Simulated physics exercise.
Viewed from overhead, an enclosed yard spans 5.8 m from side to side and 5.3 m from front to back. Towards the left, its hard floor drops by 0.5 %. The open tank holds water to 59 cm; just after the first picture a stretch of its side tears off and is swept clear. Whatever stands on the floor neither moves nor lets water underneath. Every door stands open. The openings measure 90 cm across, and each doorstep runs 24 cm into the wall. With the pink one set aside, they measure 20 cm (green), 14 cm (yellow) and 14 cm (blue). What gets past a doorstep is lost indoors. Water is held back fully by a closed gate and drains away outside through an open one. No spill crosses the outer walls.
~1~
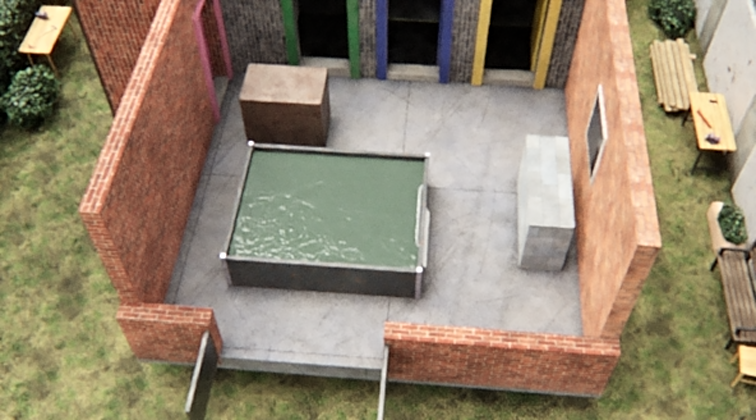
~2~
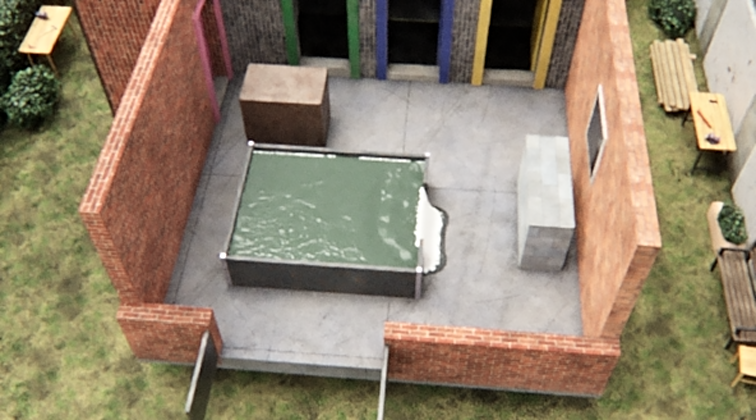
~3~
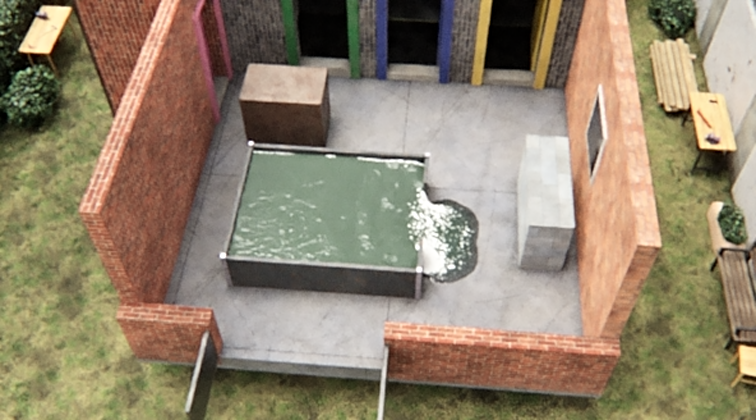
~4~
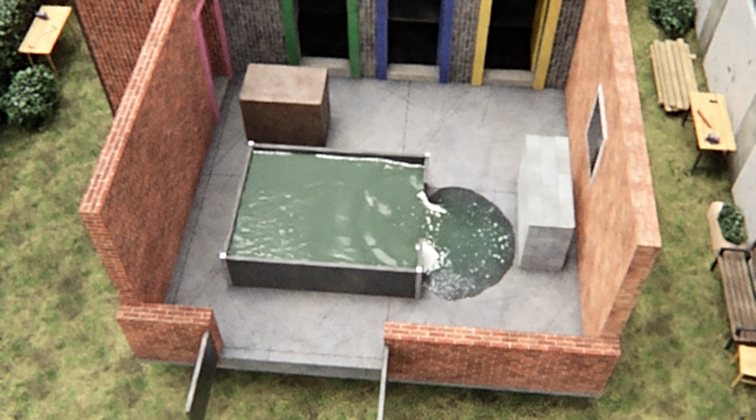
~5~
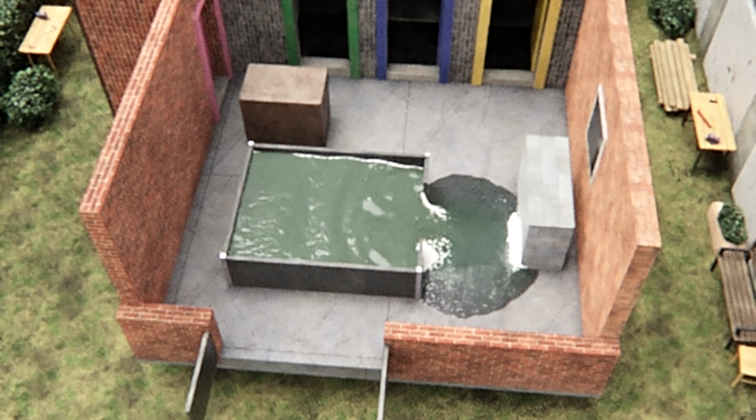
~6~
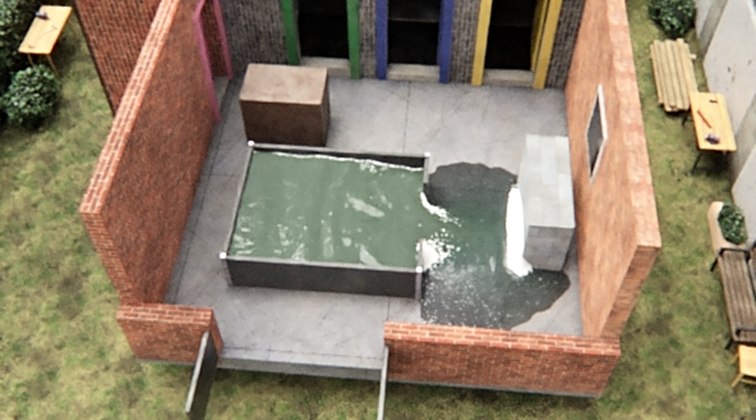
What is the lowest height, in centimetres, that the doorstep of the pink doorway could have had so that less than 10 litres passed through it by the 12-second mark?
About 14 cm.
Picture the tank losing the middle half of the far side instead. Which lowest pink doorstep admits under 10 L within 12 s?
A minimum of about 18 cm.
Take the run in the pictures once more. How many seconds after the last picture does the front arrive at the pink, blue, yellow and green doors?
Pink = 3.6 s, blue = 1.6 s, yellow = 1.1 s, green = 2.4 s.
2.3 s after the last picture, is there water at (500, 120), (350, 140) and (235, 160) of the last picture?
In the order asked: Soaked, untouched, untouched.
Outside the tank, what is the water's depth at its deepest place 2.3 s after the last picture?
About 32 cm.
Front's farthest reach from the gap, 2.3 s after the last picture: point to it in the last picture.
Near pixel (564, 91).
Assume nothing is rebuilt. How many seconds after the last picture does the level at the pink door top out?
I'd say near 7.0 seconds.
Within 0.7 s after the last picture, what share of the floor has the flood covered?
About 25 per cent.
Then, 0.7 s after the last picture water covers 25 % of the floor, deepest (39 cm) near (584, 367); it has not reached the pink door.
Then, 2.3 s after the last picture water covers 55 % of the floor, deepest (32 cm) near (584, 367); it has not reached the pink door.
Then, 11.3 s after the last picture water covers 100 % of the floor, deepest (16 cm) near (225, 95); 15 cm at the pink door, 154 litres in over its 8 cm doorstep.
At the pink door as built, the water peaked near 16 cm, 7.1 s after the last picture.
Run again over the same 12 s with other heights there, 41 litres in over 12 cm, 0 litres over 16 cm. The limit of 10 litres is kept from about 14 cm up.
